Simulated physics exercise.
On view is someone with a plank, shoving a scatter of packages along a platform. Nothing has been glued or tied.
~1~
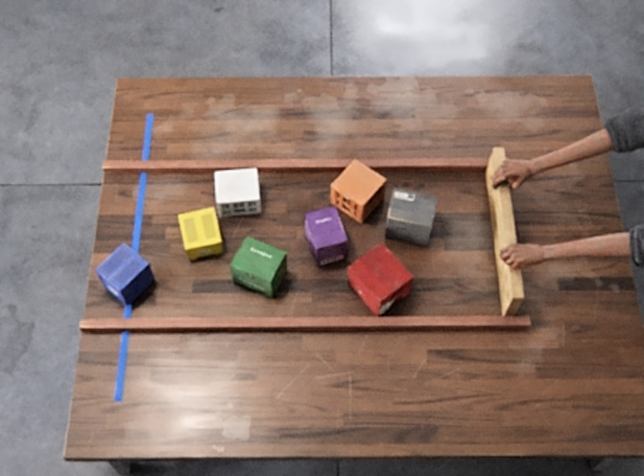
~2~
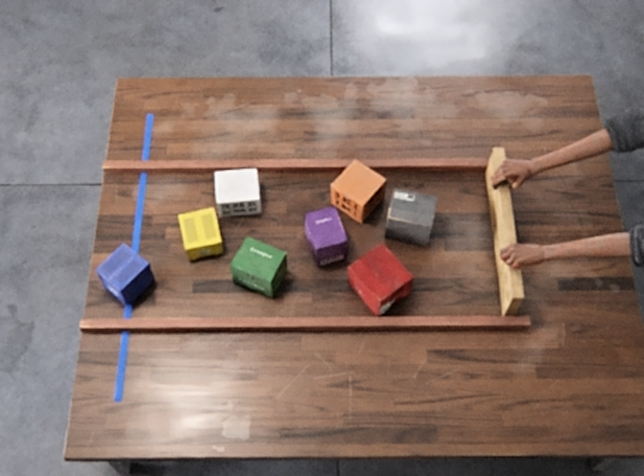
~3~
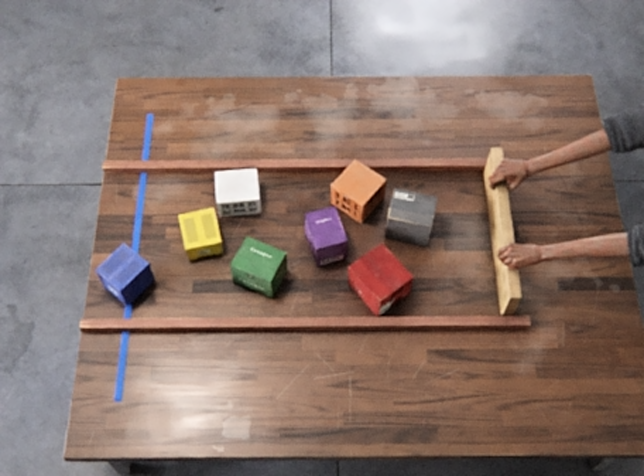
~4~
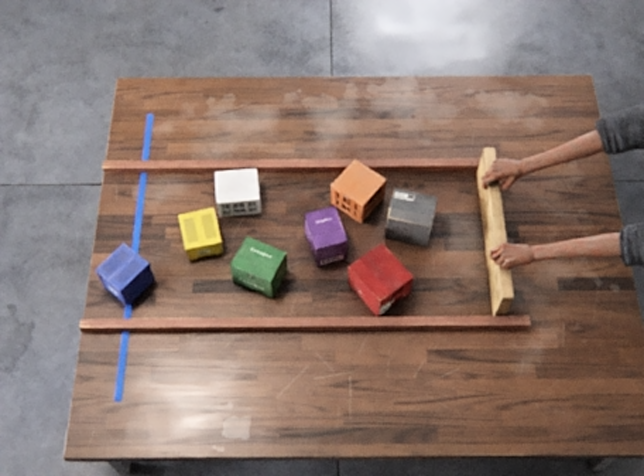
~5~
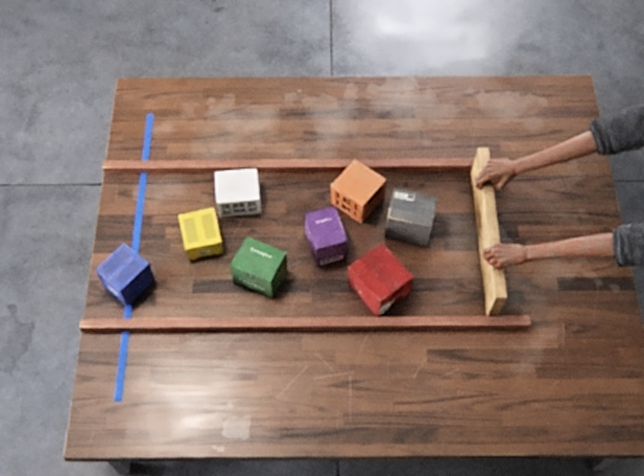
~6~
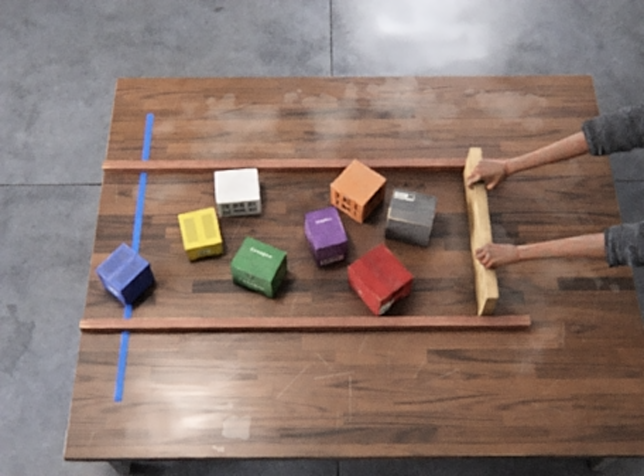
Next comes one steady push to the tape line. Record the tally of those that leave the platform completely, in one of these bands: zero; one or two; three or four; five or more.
Tally: Five or more.
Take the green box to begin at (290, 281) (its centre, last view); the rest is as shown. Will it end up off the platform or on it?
Placed like that, it leaves the surface.
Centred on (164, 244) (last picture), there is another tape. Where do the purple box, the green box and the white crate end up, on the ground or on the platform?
Purple box stays put, green box stays put, white crate stays put.
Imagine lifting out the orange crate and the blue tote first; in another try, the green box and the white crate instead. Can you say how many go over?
The counts would be 3 and 3.
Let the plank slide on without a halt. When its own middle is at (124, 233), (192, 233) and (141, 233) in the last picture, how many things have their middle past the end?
5; 1; 5.
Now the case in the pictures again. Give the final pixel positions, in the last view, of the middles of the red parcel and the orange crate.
Okay, so first (107, 269), and next (120, 181).
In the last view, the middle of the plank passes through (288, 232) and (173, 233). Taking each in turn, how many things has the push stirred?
At the first spot the count is 7, and at the second it is 8.
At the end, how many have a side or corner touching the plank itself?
It touches 3.
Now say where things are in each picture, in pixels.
The first frame shows blue tote (126, 276); yellow tote (201, 234); white crate (238, 193); plank (503, 231); tape (136, 244).
The second frame shows yellow tote (201, 234); grey parcel (411, 218).
The third frame shows white crate (238, 193); plank (501, 231).
The fourth frame shows blue tote (126, 276); red parcel (380, 280).
The fifth frame shows yellow tote (201, 234); green box (260, 268).
The sixth frame shows blue tote (126, 276); yellow tote (201, 234); white crate (238, 193); plank (480, 231); tape (136, 244).
Soon after, none off yet; blue tote at rest near (126, 276); yellow tote at rest near (201, 234); white crate at rest near (238, 193).
By the end, the number that fall off is five or more; fallen, purple box, green box, white crate, yellow tote and blue tote.
